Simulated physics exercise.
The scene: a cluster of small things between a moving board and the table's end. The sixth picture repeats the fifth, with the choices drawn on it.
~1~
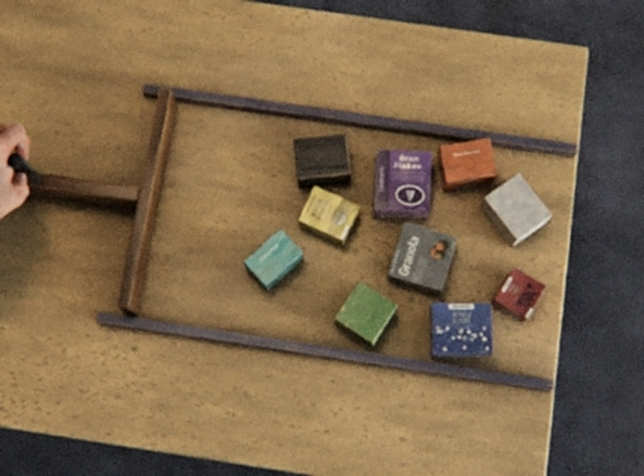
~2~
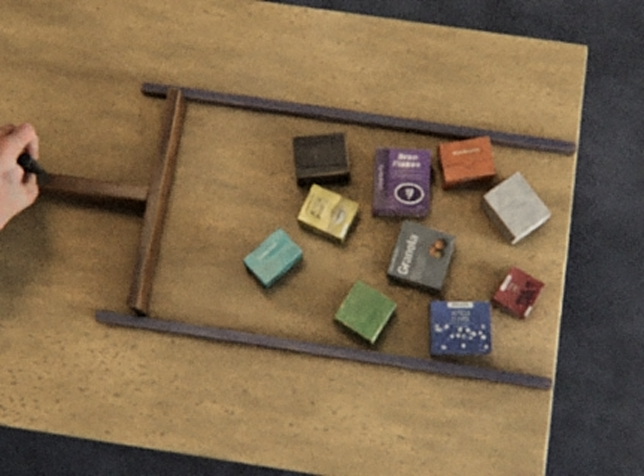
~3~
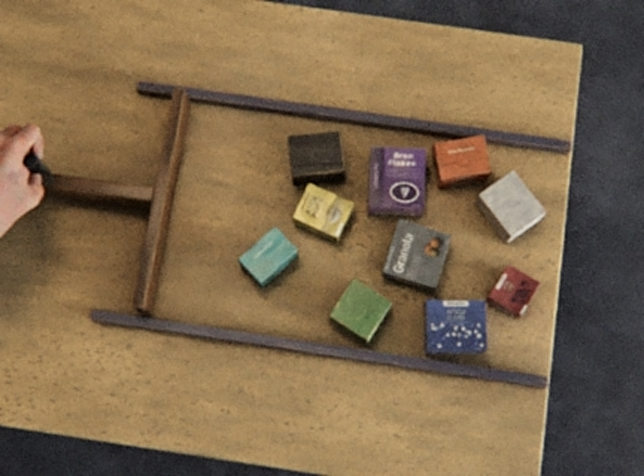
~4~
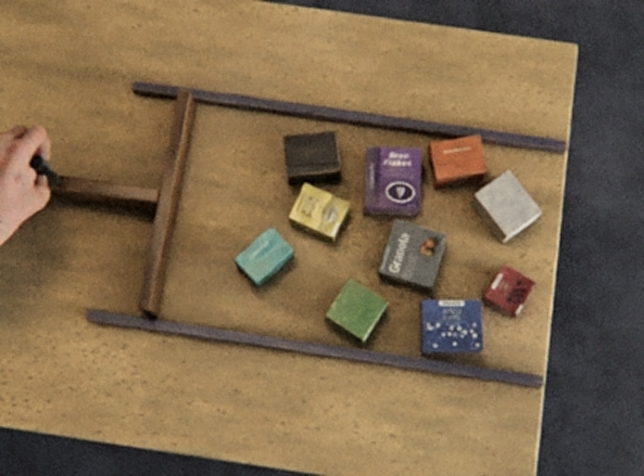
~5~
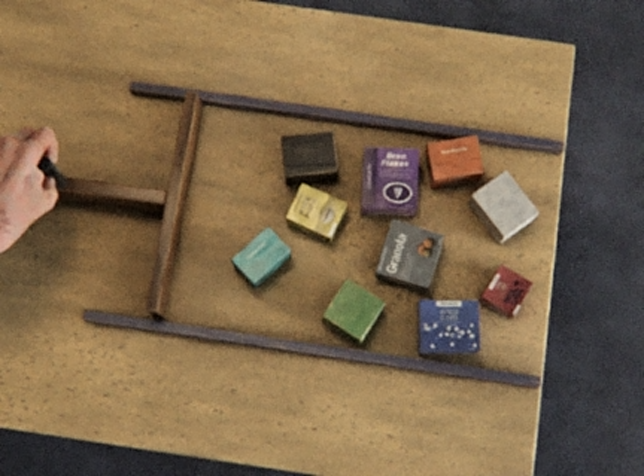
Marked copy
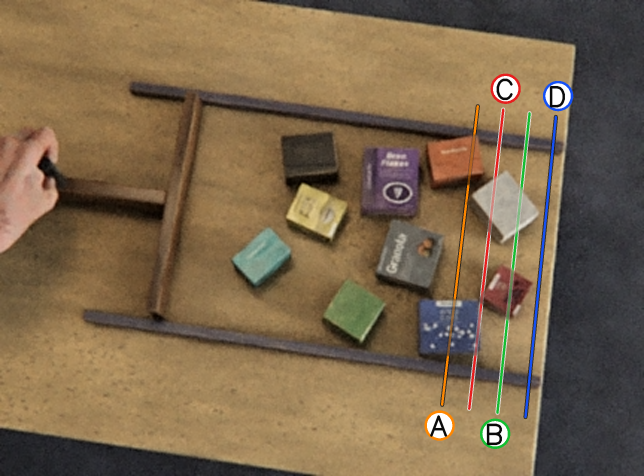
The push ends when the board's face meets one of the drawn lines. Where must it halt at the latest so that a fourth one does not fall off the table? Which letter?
Up to line A.
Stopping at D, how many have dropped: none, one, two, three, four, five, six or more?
In all, six or more.
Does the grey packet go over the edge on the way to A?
By then, no.
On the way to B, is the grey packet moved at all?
Yes.
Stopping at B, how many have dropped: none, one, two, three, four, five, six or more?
In all, six or more.
On the marked copy, A at (461, 250); B at (514, 258); C at (487, 254); D at (541, 262).
With A. Early on, board (275, 213); black block (321, 165); turquoise box (296, 254).
Further on, board (378, 228); orange packet (530, 169); white block (520, 219).
At the end, board (460, 240); orange packet over the edge; red packet over the edge; three fallen.
As for the rest, B drops six; C drops six; D drops ten.
